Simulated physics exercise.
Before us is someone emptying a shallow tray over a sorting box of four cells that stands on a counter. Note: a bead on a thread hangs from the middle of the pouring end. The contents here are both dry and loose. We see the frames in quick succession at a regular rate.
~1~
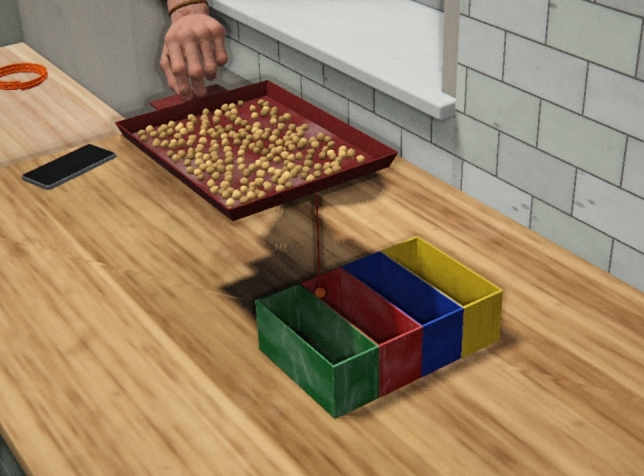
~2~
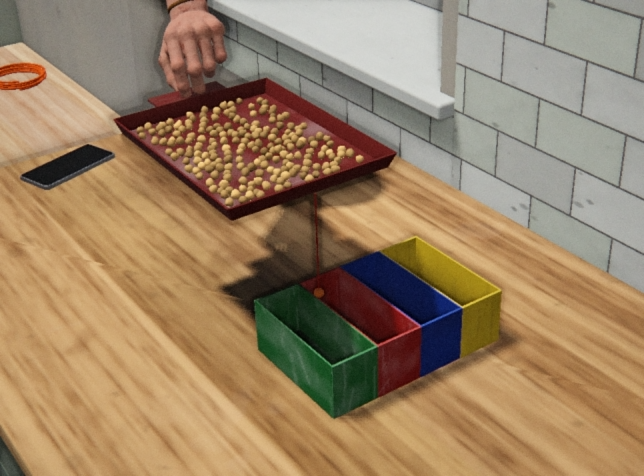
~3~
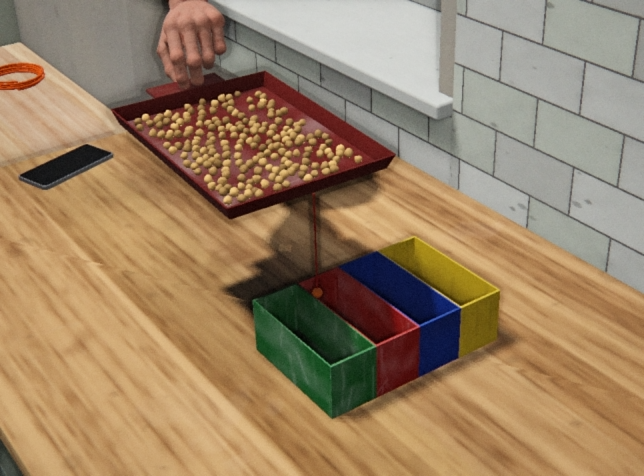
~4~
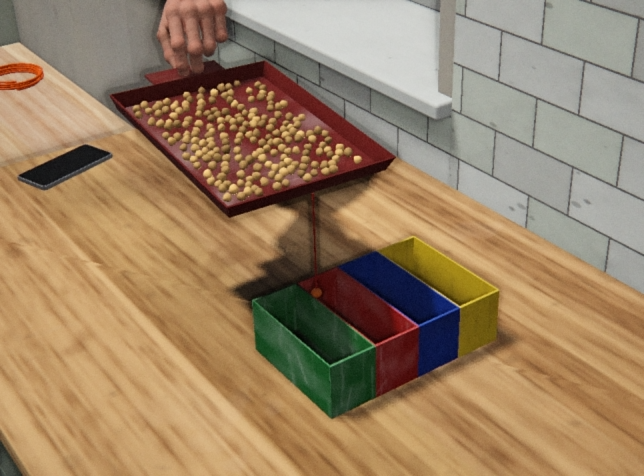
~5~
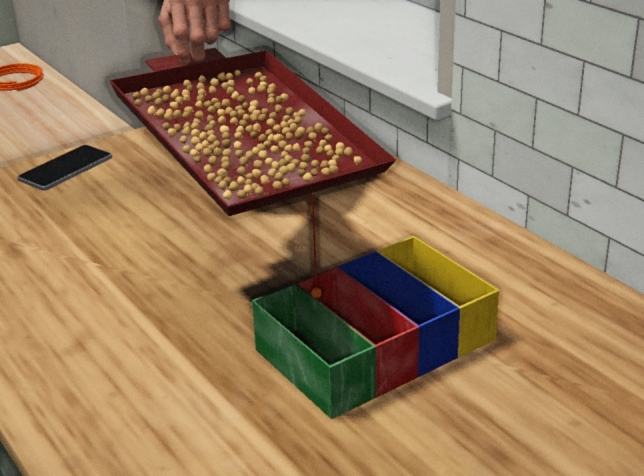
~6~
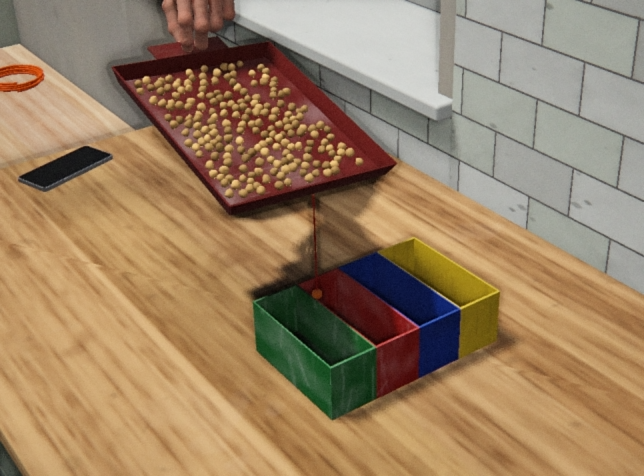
A hand gradually raises the back of a red tray of chickpeas above four coloured cells.
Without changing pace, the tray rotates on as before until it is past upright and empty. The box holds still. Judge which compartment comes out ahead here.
I would say the blue compartment.
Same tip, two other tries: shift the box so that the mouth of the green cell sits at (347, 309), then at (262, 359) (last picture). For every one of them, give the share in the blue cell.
Trial 1 around 10 percent, trial 2 around 20 percent.
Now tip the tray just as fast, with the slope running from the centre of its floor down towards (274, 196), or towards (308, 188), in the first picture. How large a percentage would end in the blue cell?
The first try would leave around 0 per cent there, the second around 20 per cent.
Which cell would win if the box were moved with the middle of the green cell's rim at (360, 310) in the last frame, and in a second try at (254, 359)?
The red cell, then yellow.
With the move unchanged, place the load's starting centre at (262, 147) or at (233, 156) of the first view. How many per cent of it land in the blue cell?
About 50 and 50 per cent.
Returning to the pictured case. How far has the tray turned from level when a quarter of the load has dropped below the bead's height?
Roughly 95 degrees.
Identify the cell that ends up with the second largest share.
The one in second place is that red cell.
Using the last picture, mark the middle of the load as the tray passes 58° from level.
Roughly (334, 154).
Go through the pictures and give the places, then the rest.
In the first frame, corners of the pouring end (232, 205) and (389, 151), level; middle of the load (243, 149), dried chickpeas; bead on its thread (320, 293); green cell (356, 377); red cell (400, 357); blue cell (442, 338); yellow cell (482, 319).
In the second frame, corners of the pouring end (231, 205) and (388, 152), level; middle of the load (242, 147).
In the third frame, corners of the pouring end (230, 203) and (387, 153), tipped barely, lowest at the right corner; middle of the load (240, 143).
In the fourth frame, corners of the pouring end (230, 202) and (387, 155), tipped a little, lowest at the right corner; middle of the load (240, 136).
In the fifth frame, corners of the pouring end (231, 201) and (387, 158), tipped a little, lowest at the right corner; middle of the load (240, 130).
In the sixth frame, corners of the pouring end (232, 201) and (389, 161), tipped clearly, lowest at the right corner; middle of the load (242, 125); green cell (353, 378); red cell (397, 358); blue cell (439, 338); yellow cell (479, 320).
Just after the last frame, tray tipped steeply; almost all on the tray; just a few falling or outside the box.
A moment on, tray tipped right over; roughly a third on the tray; roughly a quarter in the blue cell; about a tenth in the red cell; just a few in the yellow cell; just a few in the green cell; roughly a quarter falling or outside the box.
Further on, tray tipped past a quarter turn; roughly two thirds in the blue cell; roughly a quarter in the red cell; about a tenth in the green cell; about a tenth in the yellow cell; just a few falling or outside the box.
When it is over, tray tipped past a quarter turn; roughly two thirds in the blue cell; roughly a quarter in the red cell; about a tenth in the green cell; about a tenth in the yellow cell; just a few outside the box.
